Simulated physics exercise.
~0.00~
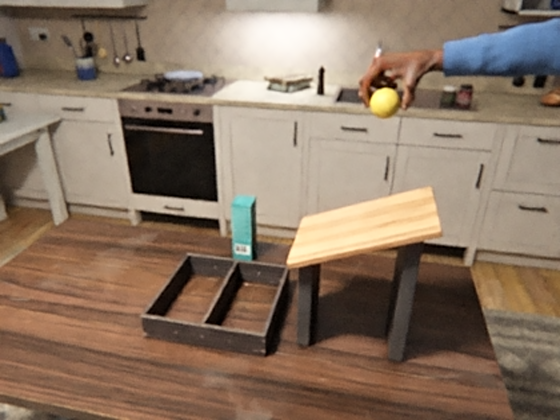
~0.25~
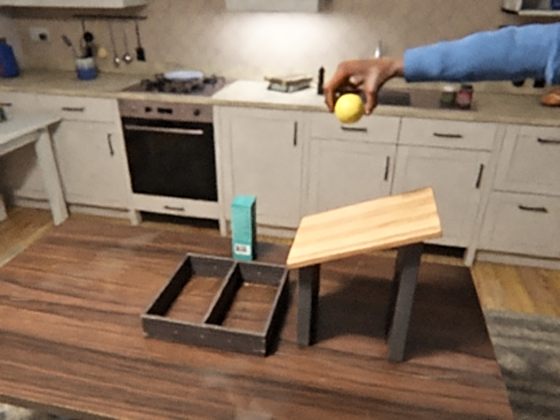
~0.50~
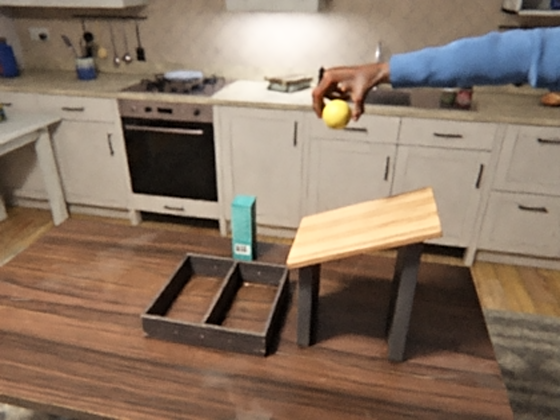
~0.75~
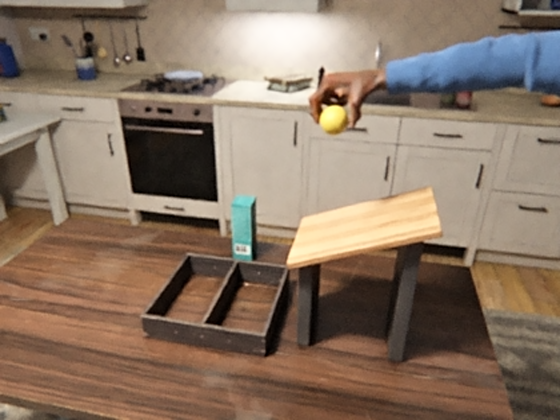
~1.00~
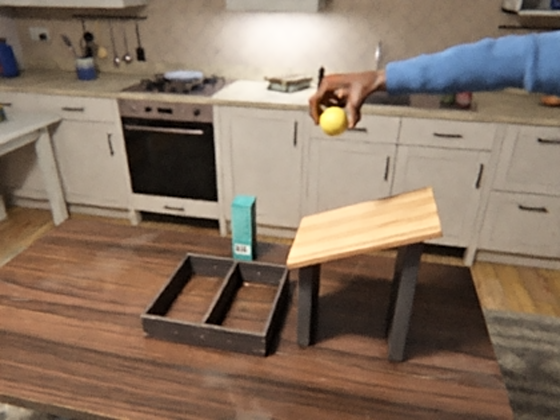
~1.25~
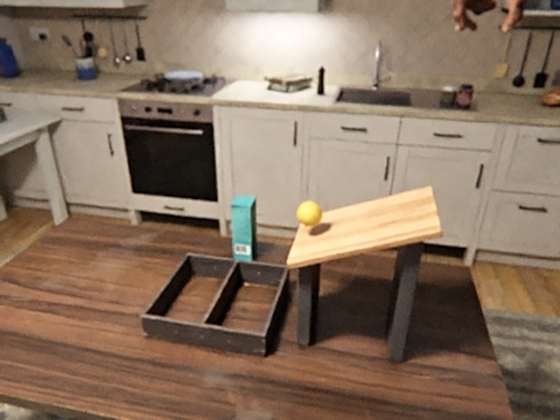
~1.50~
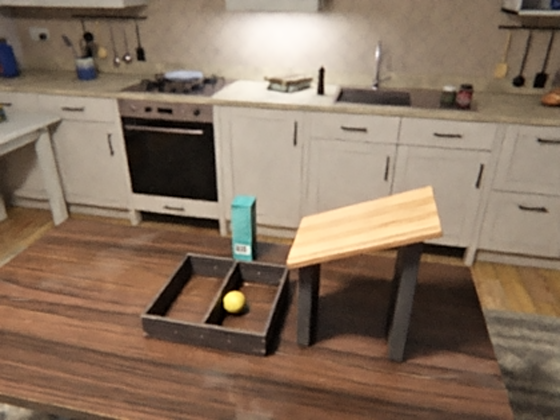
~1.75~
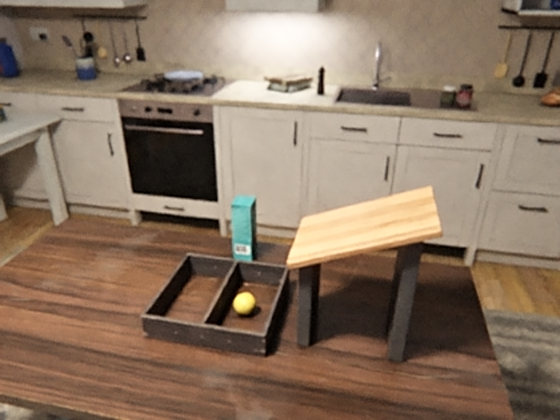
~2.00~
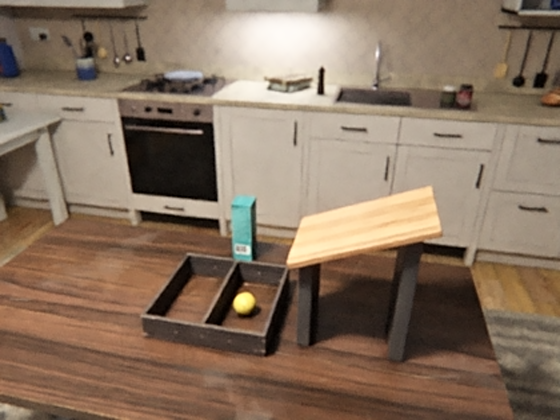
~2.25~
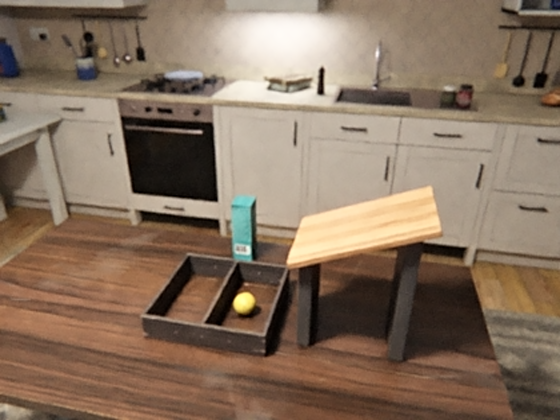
A hand in a blue sleeve holds a yellow lemon above a sloping pale wooden board with dark legs, standing on a brown wood-grain table in a kitchen seen from the front. To the left lies a dark open tray with two bays, with an upright turquoise carton behind it. The hand carries the lemon left, lowers it slightly and pauses over the board's lower end. It lets go and draws back to the right as the lemon reaches the board. The lemon drops left into the nearer bay, shifts slightly right and rests there, the carton still standing.
